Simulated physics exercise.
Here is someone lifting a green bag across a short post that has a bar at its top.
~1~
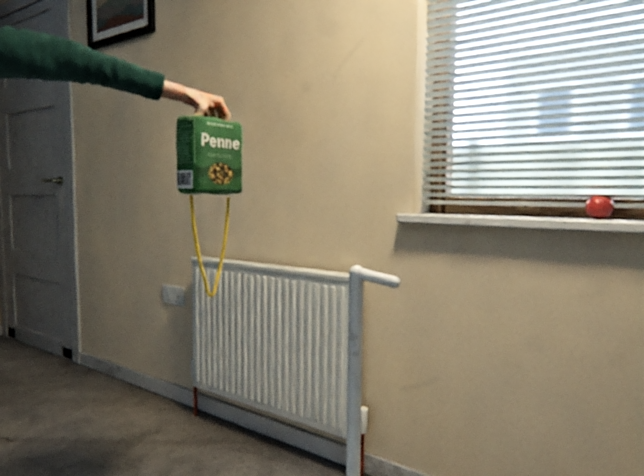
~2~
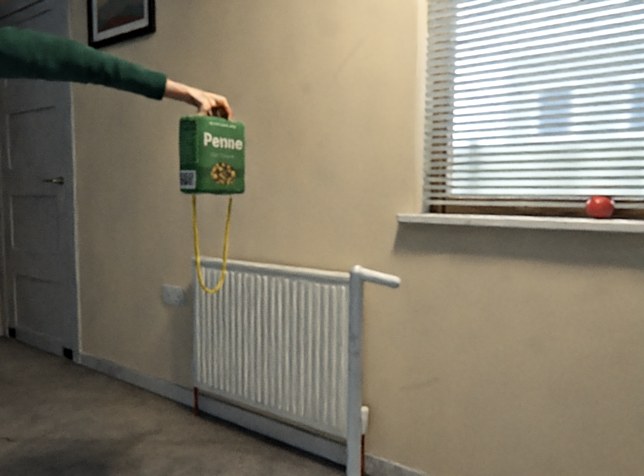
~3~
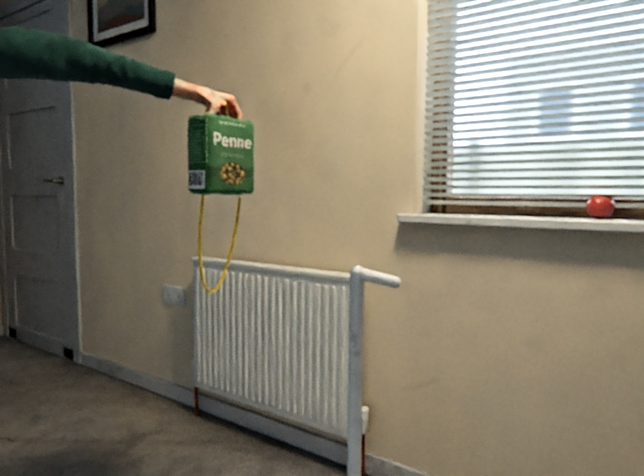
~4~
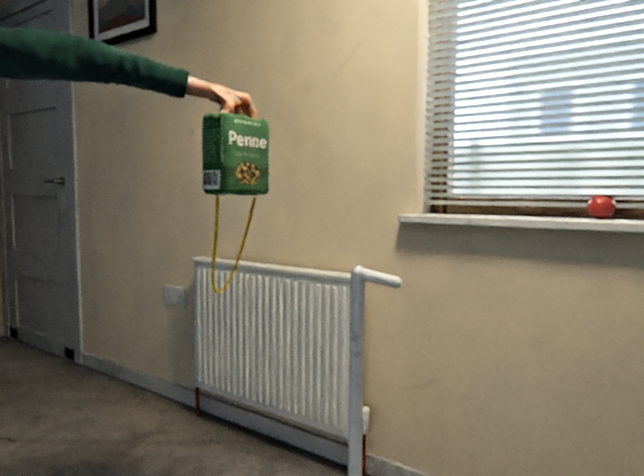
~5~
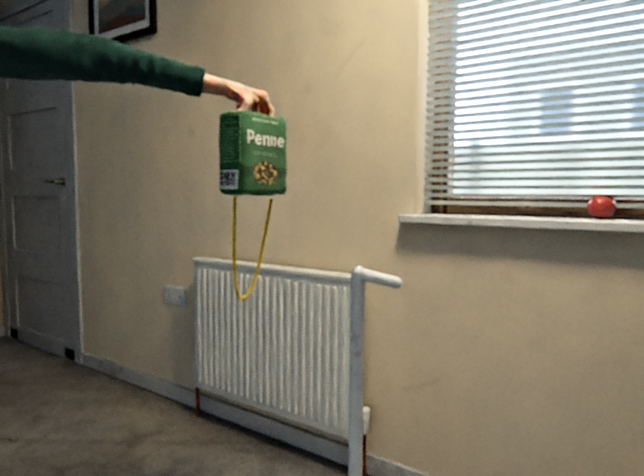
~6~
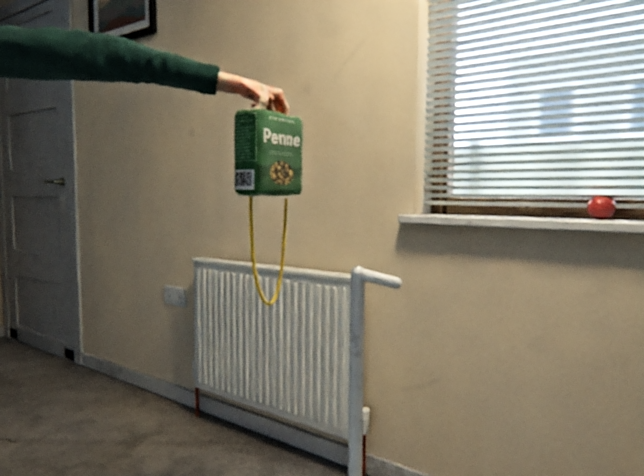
An arm in a green sleeve moves a green bag with a hanging yellow loop right.
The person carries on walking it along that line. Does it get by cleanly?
I expect the post will let it through.
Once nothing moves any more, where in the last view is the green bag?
It stops near (528, 141) in the last view.
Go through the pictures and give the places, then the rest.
In the first frame, green bag (210, 157); hook tip (394, 282).
In the second frame, green bag (213, 157); bottom of the loop (213, 292).
In the third frame, green bag (222, 156).
In the fourth frame, green bag (237, 156); bottom of the loop (220, 291).
In the fifth frame, green bag (254, 155).
In the sixth frame, green bag (269, 155); bottom of the loop (271, 303); hook tip (396, 283); hook points away from it, loop hangs below the hook.
Then, 0.48 s past the final frame, bag over the post near (330, 152).
Then, 1.22 s past the final frame, bag past the post near (448, 145).
Then, 1.60 s past the final frame, bag past the post near (526, 141).
When it is over, bag past the post near (528, 141). The green bag passes clear.
